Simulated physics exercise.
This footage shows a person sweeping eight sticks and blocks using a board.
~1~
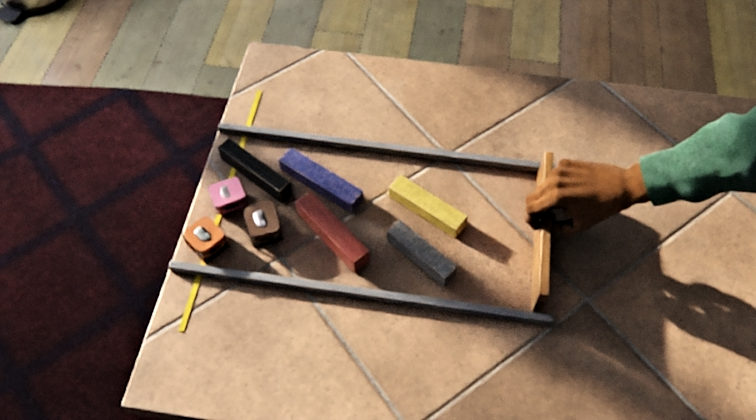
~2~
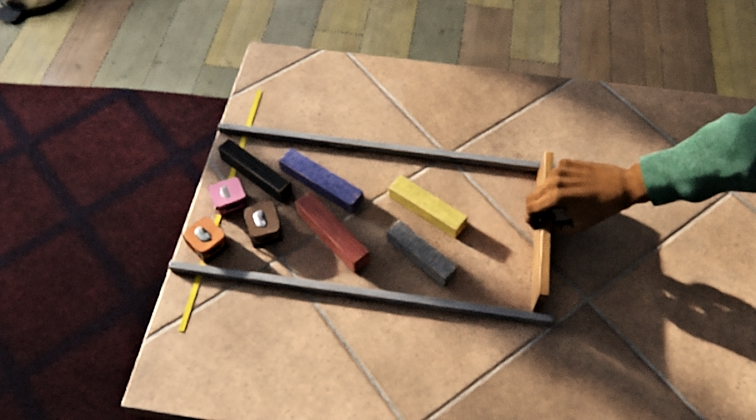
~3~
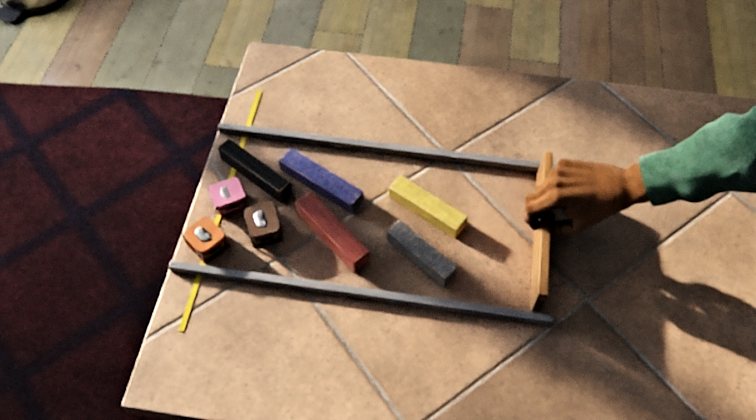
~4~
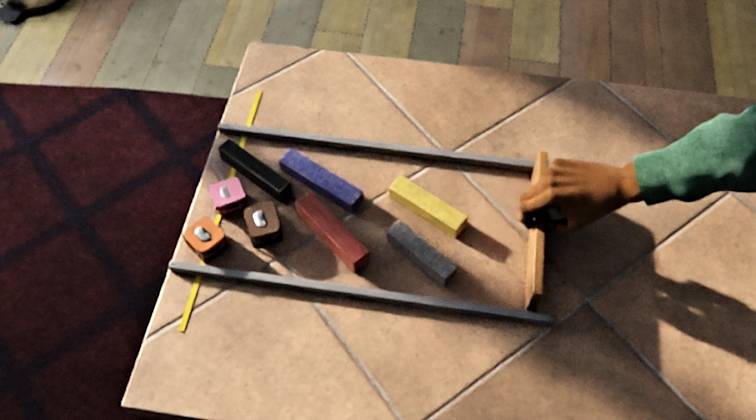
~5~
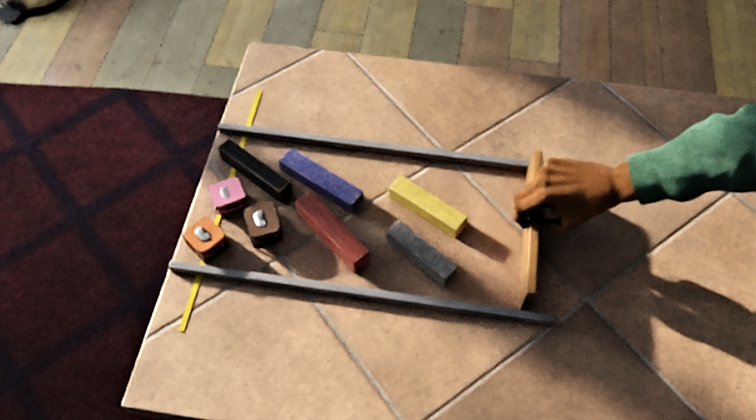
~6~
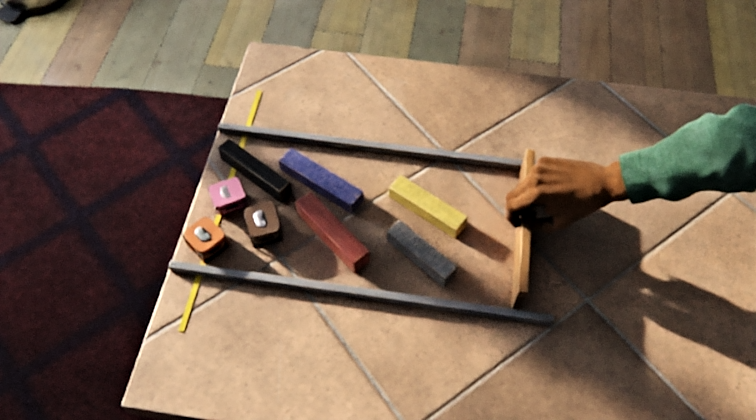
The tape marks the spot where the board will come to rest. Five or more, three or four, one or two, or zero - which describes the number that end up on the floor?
That would be five or more.
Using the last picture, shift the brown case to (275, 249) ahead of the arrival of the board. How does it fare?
Lab note: Started there, it ends up below.
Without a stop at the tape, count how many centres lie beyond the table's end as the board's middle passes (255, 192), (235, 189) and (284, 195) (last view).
4, 5, 0.
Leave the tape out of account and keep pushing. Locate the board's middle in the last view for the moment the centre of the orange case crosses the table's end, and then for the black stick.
About (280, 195), and (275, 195) for the other.
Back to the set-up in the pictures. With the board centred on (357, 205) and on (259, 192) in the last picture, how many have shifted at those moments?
Moved so far: 4, later 8.
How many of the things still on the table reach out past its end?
You'd get 1.
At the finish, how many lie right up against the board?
The figure is 2.
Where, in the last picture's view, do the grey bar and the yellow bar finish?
The one named first is at (196, 211), the next at (225, 161).
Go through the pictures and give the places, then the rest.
The first frame shows orange case (206, 240); pink case (228, 197); black stick (255, 170); board (543, 229); tape (225, 198).
The second frame shows pink case (229, 198); yellow bar (427, 206).
The third frame shows black stick (255, 170); blue bar (321, 180).
The fourth frame shows orange case (206, 240); board (537, 229).
The fifth frame shows pink case (229, 198); brown case (263, 225).
The sixth frame shows orange case (206, 240); pink case (229, 198); black stick (255, 170); board (524, 227); tape (225, 198).
Soon after, none off yet; orange case at rest near (206, 240); pink case at rest near (229, 198); black stick at rest near (255, 170).
In the end, the number that fall off is five or more; gone, red bar, blue bar, brown case, black stick, pink case and orange case.
